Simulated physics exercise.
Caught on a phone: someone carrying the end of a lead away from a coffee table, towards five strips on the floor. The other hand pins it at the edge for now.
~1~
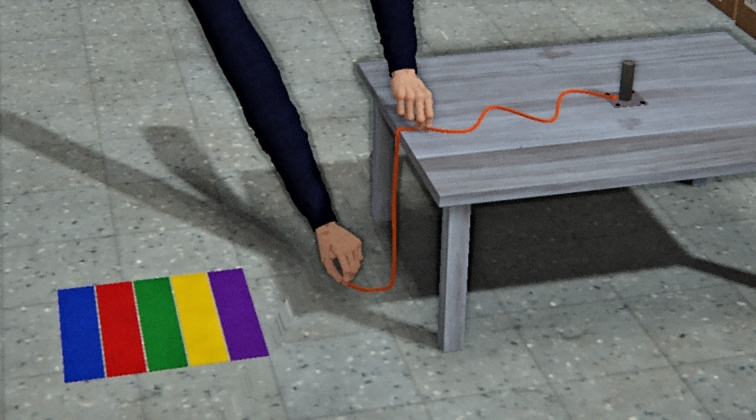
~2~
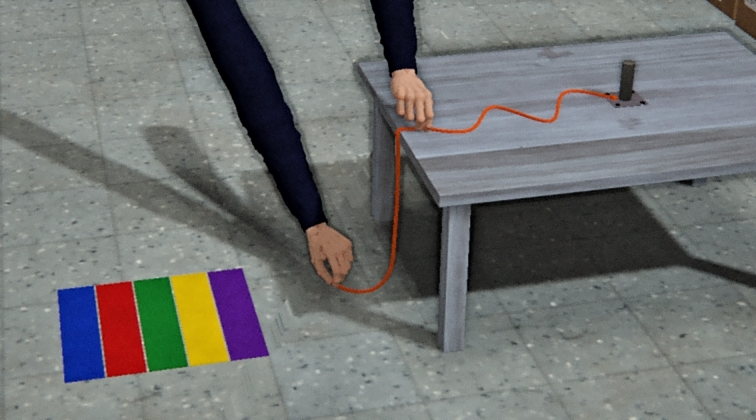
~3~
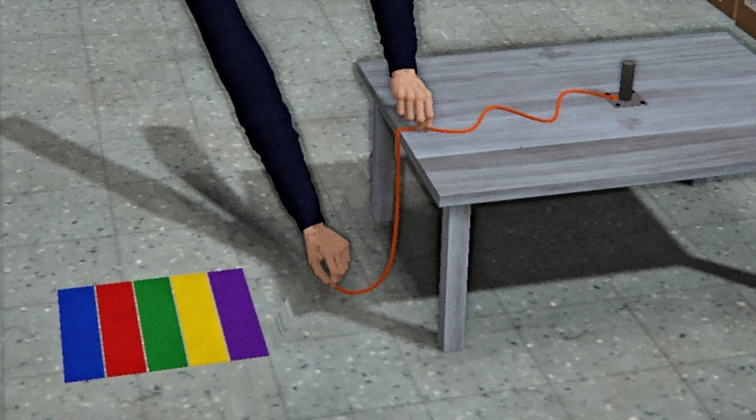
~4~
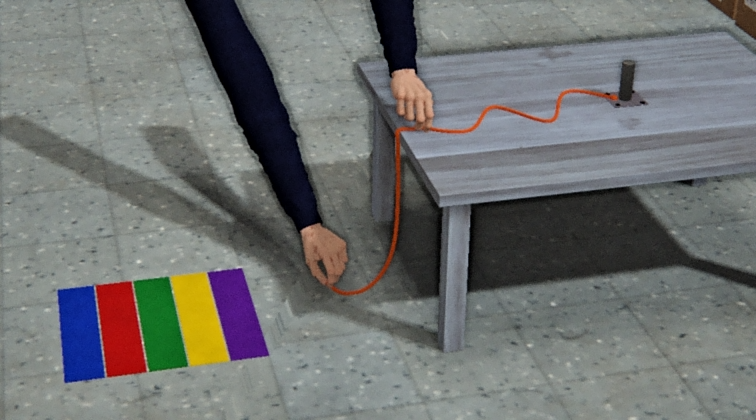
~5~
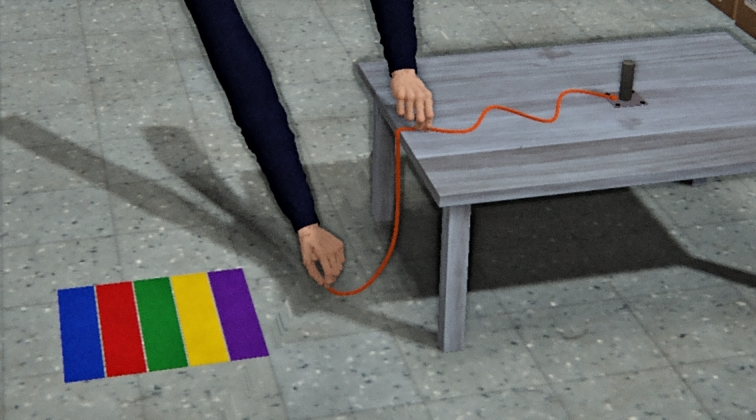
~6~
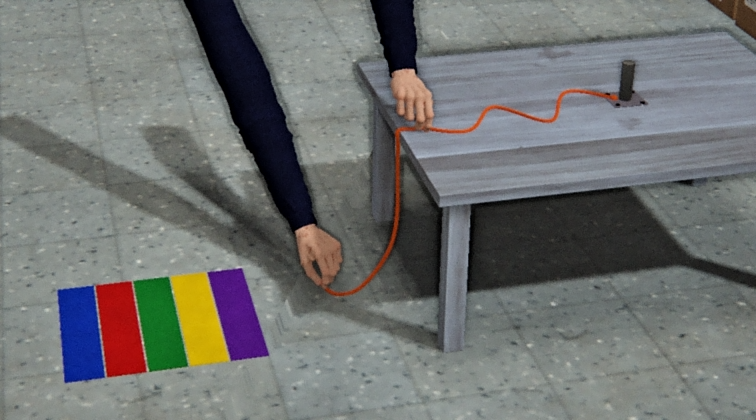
A hand holding the end of an orange lead shifts slightly left near the floor, beside five coloured strips, while the other hand stays still, pinning the lead at the edge of a grey coffee table.
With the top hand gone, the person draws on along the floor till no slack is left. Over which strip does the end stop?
It gets as far as the red strip.
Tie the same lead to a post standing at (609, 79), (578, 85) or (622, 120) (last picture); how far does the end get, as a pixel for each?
Try by try, around (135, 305), (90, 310) and (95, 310).
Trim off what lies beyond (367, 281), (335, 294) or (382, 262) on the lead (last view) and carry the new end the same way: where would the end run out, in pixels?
The places are (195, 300), (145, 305) and (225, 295).
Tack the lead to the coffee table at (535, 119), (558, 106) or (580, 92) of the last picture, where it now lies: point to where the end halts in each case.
Near (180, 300), (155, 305) and (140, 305).
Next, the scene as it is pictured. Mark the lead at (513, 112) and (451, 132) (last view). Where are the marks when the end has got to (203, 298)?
The first at (471, 121), the second at (391, 158).
Soon after, end near (203, 298); over yellow.
Then, end near (151, 305); over green.
At full stretch, end near (120, 308); over red. The red one.
